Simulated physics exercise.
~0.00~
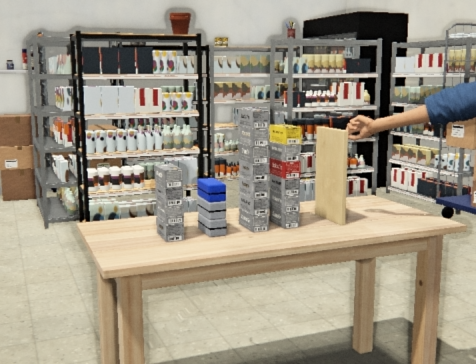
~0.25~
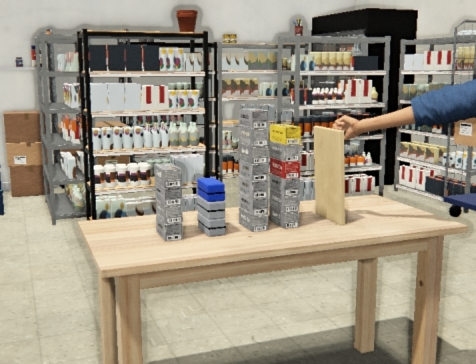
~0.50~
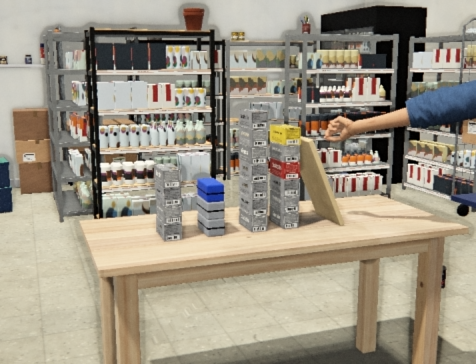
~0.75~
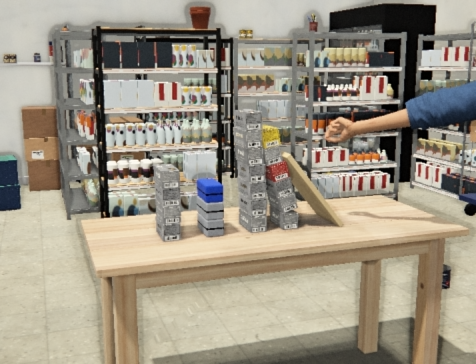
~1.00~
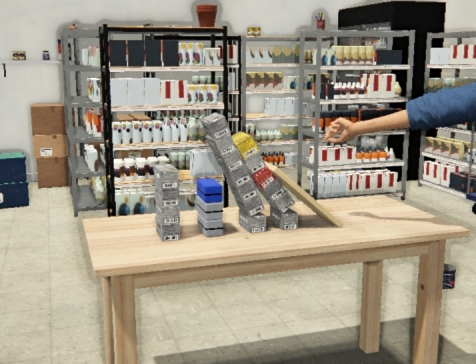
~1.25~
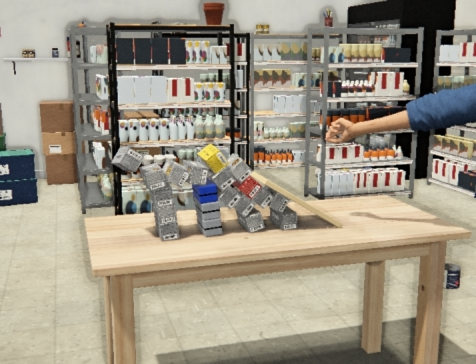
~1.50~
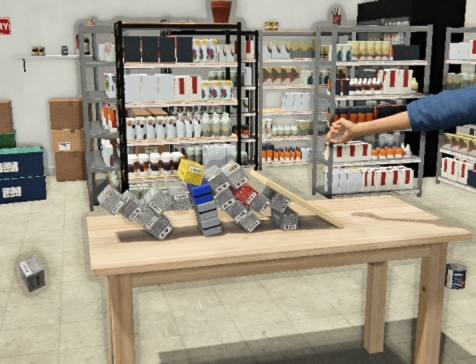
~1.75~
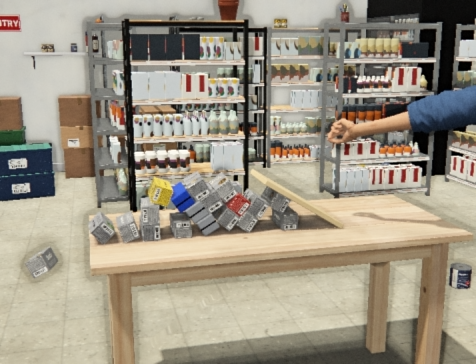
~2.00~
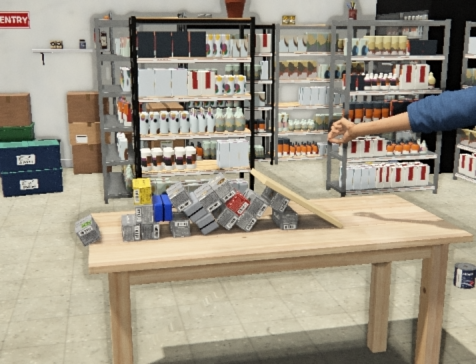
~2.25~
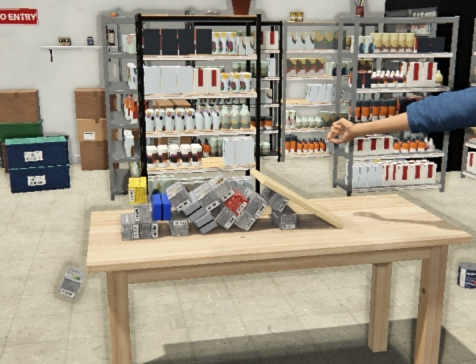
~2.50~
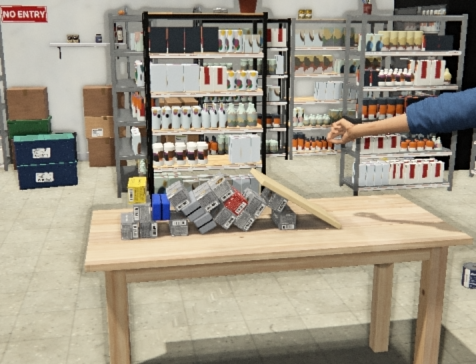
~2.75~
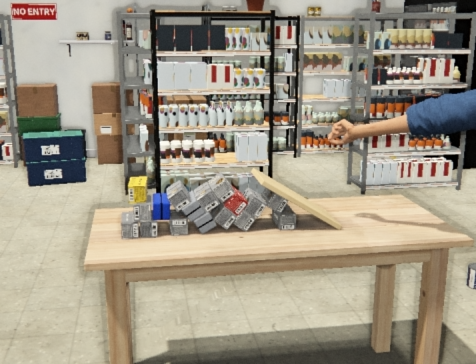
A pushed board tips left into stacked packets, toppling them into a heap beneath it.
